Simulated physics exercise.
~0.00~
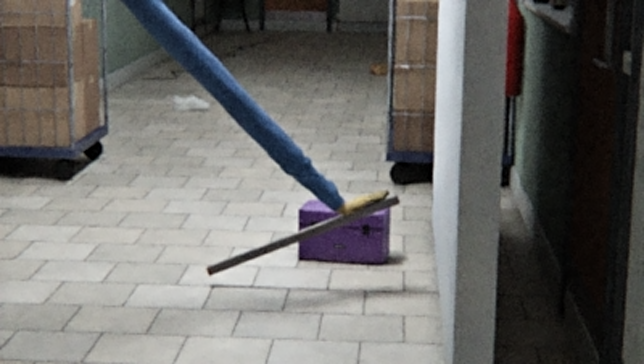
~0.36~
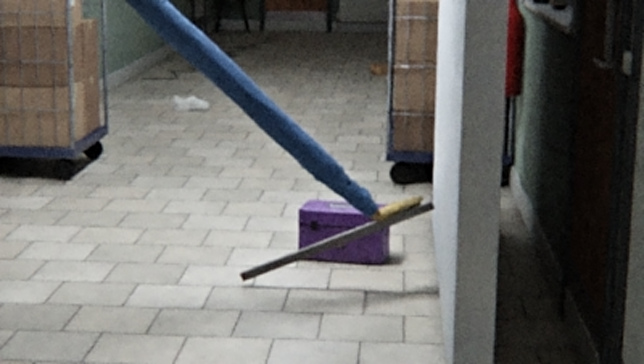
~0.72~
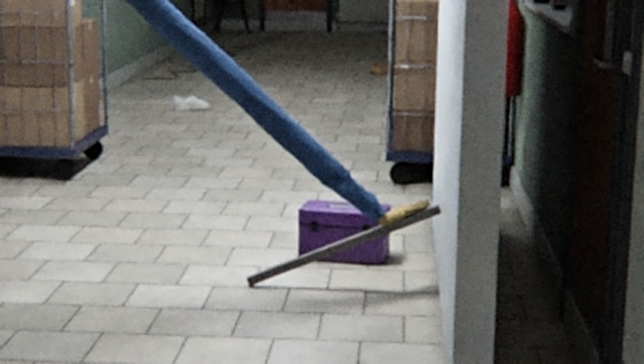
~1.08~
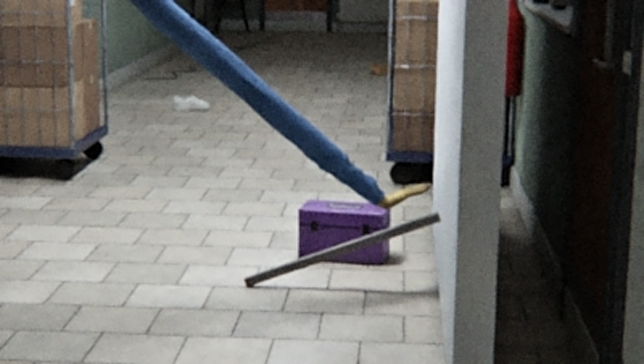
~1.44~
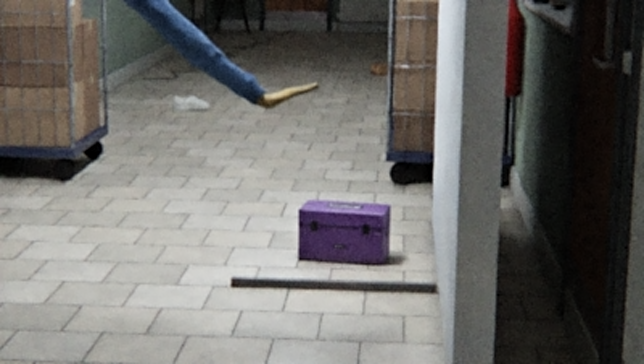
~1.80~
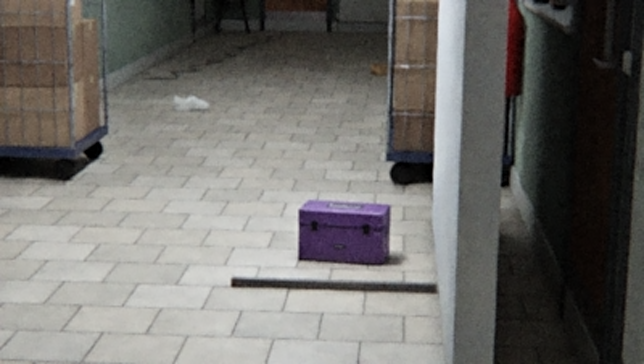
A hand leaning a grey pole against a white wall edge and letting go, the pole dropping flat before a purple toolbox.
